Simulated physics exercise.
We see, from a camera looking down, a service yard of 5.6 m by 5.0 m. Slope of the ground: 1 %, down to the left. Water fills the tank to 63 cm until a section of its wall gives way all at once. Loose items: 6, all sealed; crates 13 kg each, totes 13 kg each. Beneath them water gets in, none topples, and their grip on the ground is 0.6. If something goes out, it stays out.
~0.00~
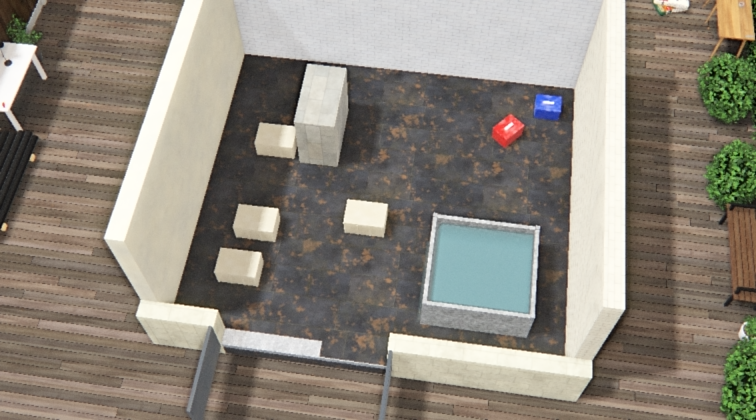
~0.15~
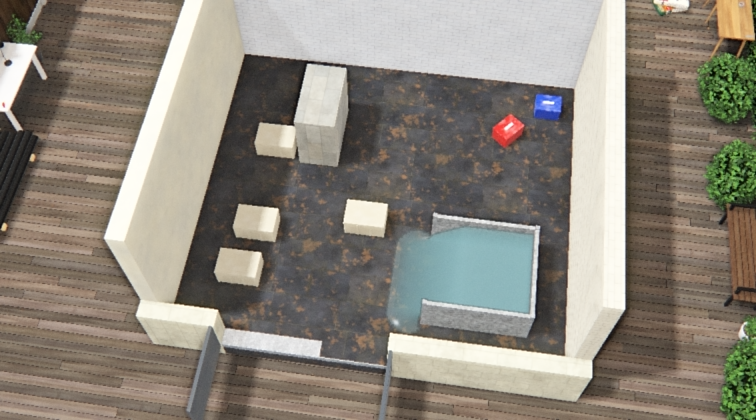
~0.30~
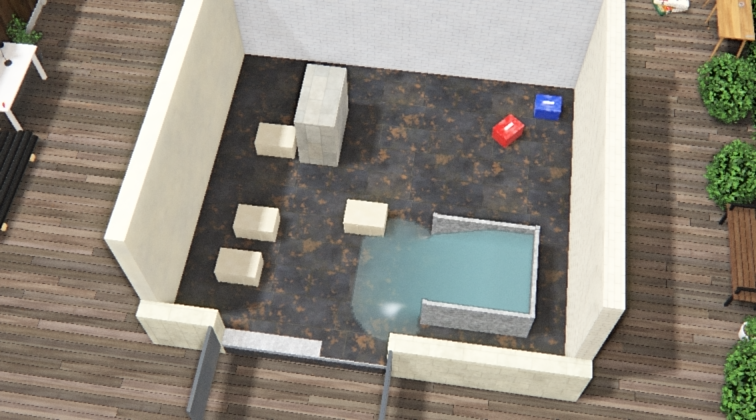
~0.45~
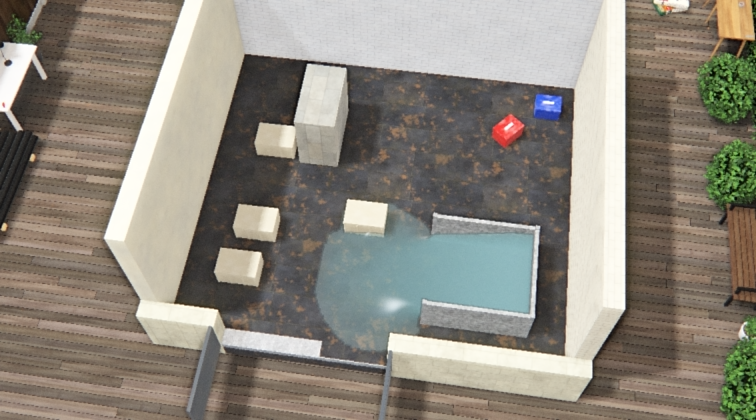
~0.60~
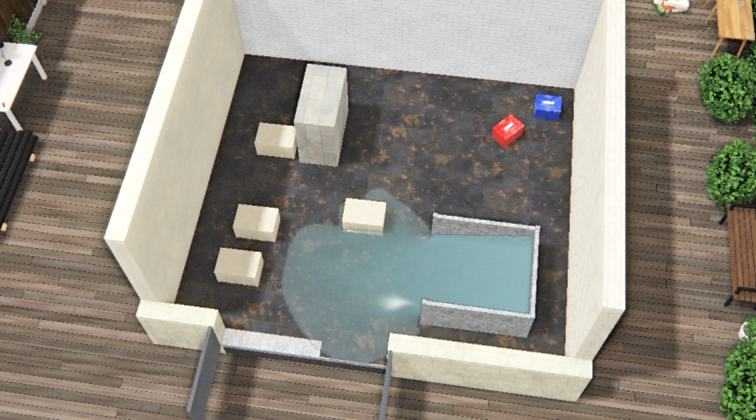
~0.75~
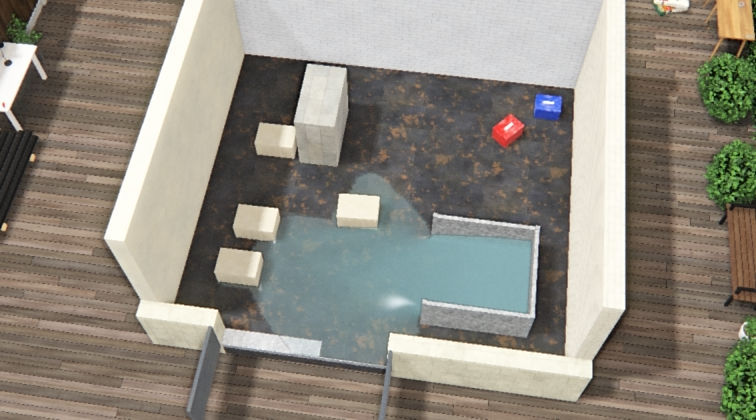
The video shows a walled yard seen from above, where water pours from the open left side of a square tank and spreads leftward across the dark floor, surrounding a pale crate and nudging it slightly left.
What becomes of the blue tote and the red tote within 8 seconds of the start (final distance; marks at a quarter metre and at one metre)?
One by one: The blue tote will not really go anywhere; the red tote will not really go anywhere.
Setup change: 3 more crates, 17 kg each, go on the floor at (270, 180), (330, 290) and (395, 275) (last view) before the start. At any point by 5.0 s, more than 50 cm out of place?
Lab note - in order: Above threshold / above threshold / above threshold.
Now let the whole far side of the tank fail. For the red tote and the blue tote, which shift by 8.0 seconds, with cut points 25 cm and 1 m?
Well, the red tote goes a long way and the blue tote goes a long way.
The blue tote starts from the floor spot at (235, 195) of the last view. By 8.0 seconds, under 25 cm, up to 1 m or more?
Observed: Object goes well off.
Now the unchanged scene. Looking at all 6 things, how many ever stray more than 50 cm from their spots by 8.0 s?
That adds up to 4.
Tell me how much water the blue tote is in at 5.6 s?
I'd put it at about 0 cm.
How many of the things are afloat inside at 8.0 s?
Total: 2.
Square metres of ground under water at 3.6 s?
The covered patch comes to about 18 m2.
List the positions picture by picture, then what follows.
In the first frame, the blue tote at (549, 103) rests on the ground; the red tote at (509, 127) rests on the ground; 1.9 m2 under water; 0 of 6 have shifted.
In the second frame, the blue tote at (549, 103) rests on the ground; the red tote at (509, 127) rests on the ground; water covers 2.6 m2; 0 of 6 have shifted.
In the third frame, the blue tote at (549, 103) rests on the ground; the red tote at (509, 127) rests on the ground; water covers 3.6 m2; 0 of 6 have shifted.
In the fourth frame, the blue tote at (549, 103), on the bottom; the red tote at (509, 127) rests on the ground; 4.7 m2 under water; 0 of 6 have shifted.
In the fifth frame, the blue tote at (549, 103), on the bottom; the red tote at (509, 127) rests on the ground; 6.1 m2 under water; 0 of 6 have shifted.
In the sixth frame, the blue tote at (549, 103) rests on the ground; the red tote at (509, 127), on the bottom; 7.5 m2 under water; 1 of 6 have shifted.
After 1.6 s the blue tote is near (549, 103), 0.0 m from its start, aground; the red tote is near (509, 127), 0.0 m from its start, aground; 0 of 6 are out; 2 afloat.
After 3.6 s the blue tote is near (549, 103), 0.0 m from its start, aground; the red tote is near (509, 127), 0.0 m from its start, aground; 0 of 6 are out; 2 afloat.
After 5.6 s the blue tote is near (549, 103), 0.0 m from its start, aground; the red tote is near (509, 127), 0.0 m from its start, aground; 0 of 6 are out; 4 afloat.
After 8.0 s the blue tote is near (549, 103), 0.0 m from its start, aground; the red tote is near (509, 127), 0.0 m from its start, aground; 0 of 6 are out; 2 afloat.
